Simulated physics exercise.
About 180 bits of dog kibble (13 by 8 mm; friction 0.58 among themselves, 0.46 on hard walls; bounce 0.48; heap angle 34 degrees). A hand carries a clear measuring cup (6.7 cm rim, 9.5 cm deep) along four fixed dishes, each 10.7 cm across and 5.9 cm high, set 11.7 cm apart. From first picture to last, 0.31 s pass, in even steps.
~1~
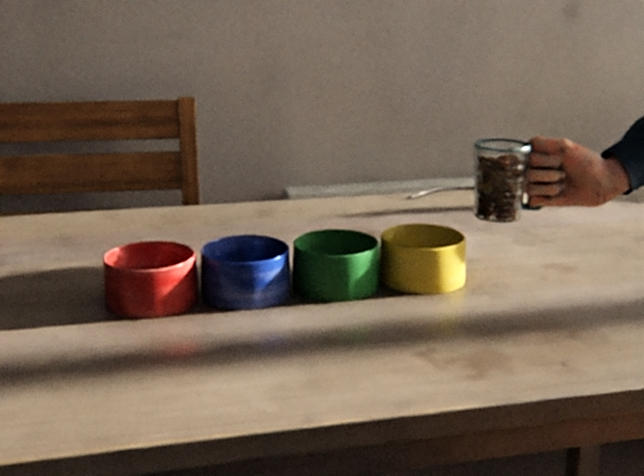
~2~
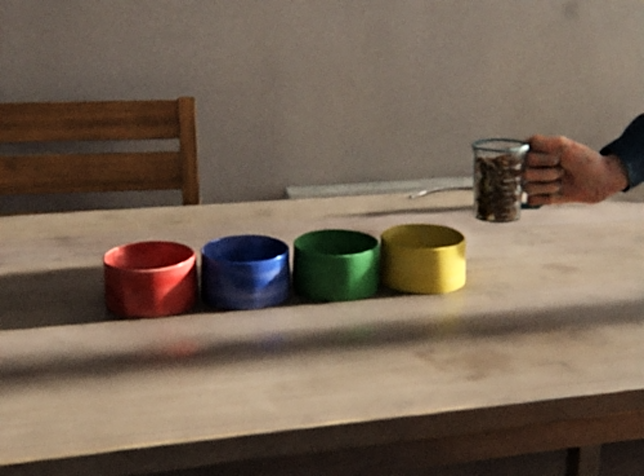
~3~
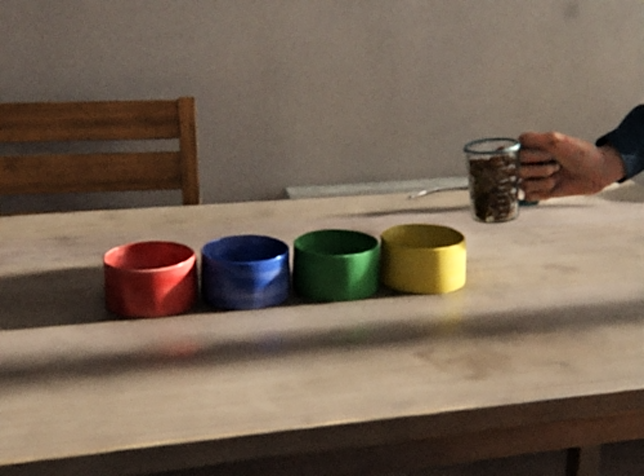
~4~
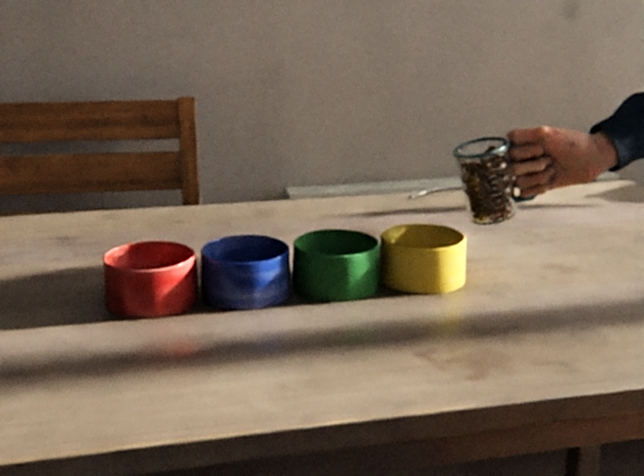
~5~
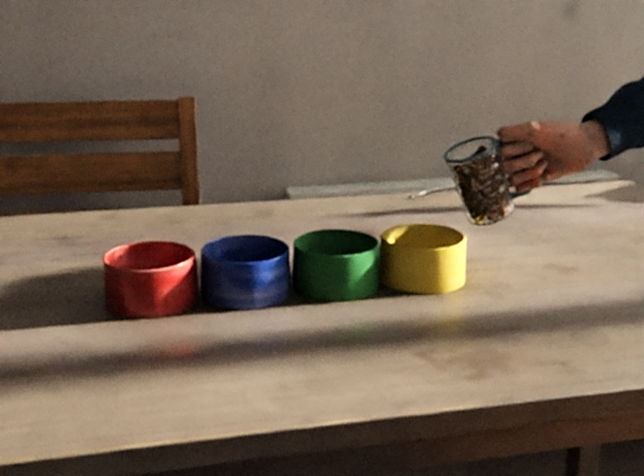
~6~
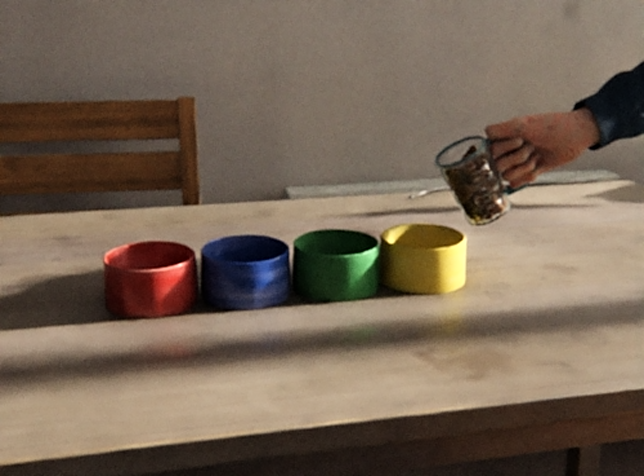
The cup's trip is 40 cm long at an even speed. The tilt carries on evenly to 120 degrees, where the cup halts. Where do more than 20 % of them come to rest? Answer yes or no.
Red no, blue no, green yes, yellow no, counter no.
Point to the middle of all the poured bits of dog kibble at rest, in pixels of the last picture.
At about (324, 270).
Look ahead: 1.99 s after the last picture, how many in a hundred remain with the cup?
Roughly 0 per cent.
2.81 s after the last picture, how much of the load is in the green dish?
Some 95 per cent.
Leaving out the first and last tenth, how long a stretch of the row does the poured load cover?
Roughly 6 cm.
Then, 1.20 s after the last picture, tilt 120 degrees; cup holds 10 %, green 90 %.
Then, 1.99 s after the last picture, tilt 120 degrees; cup holds 0 %, green 95 %.
Then, 2.81 s after the last picture, tilt 120 degrees; cup holds 0 %, green 95 %.
In the end, red 0 %, blue 0 %, green 95 %, yellow 0 %, counter 5 %.
